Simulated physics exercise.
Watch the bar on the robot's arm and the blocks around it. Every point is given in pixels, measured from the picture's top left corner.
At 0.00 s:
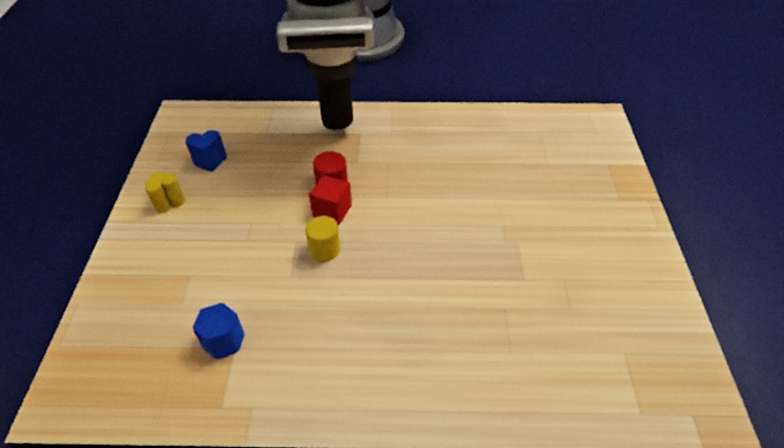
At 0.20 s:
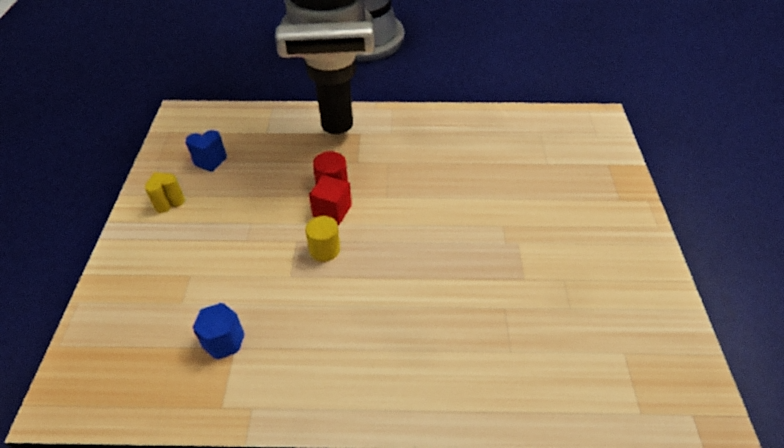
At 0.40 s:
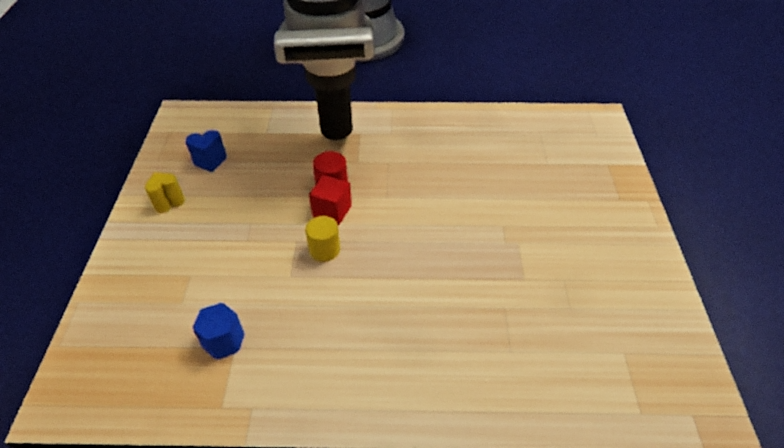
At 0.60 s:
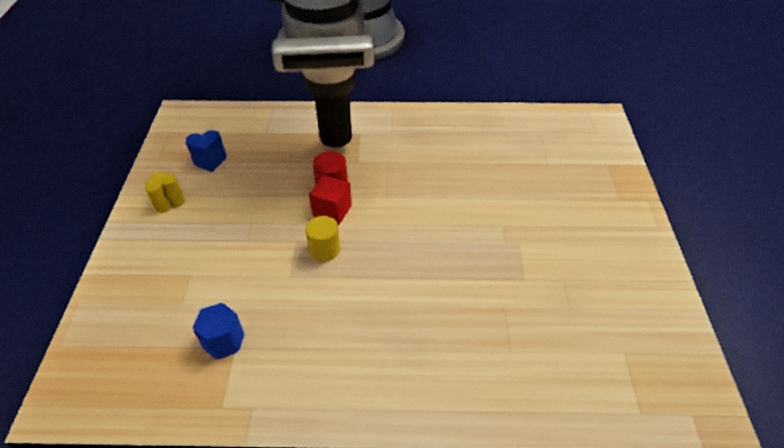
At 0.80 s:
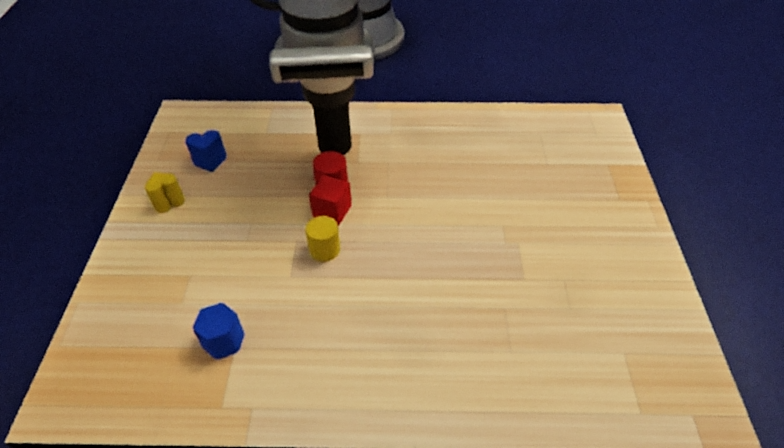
The robot arm's dark bar moves slightly down toward the red blocks, which stay still.
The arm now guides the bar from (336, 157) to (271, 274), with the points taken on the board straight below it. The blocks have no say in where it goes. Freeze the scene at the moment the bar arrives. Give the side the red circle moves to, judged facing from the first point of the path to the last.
Well, taking the path from its start to its end as straight ahead, the red circle moves to the left.
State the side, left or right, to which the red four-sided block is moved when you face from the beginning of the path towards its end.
It shifts to the left.
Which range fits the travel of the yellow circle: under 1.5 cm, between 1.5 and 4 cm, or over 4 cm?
More than 4 cm.
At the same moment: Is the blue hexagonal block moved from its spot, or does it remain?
It will remain on its spot.
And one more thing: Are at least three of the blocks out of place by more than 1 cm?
Yes, I think so.
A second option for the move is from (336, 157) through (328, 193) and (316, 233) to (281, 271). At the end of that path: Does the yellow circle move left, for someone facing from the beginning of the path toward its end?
It seems so.
The first path, step by step. One third of the way, bar (317, 181); yellow circle (324, 246); red circle (314, 196); red four-sided block (324, 220), turned 40° anticlockwise.
Two thirds of the way, bar (295, 220); yellow circle (343, 281); red circle (300, 237); red four-sided block (328, 253), turned 70° anticlockwise.
At the end, bar (268, 263); blue hexagonal block in place; yellow circle (358, 290); red circle (292, 274); red four-sided block (333, 263), turned 105° anticlockwise.
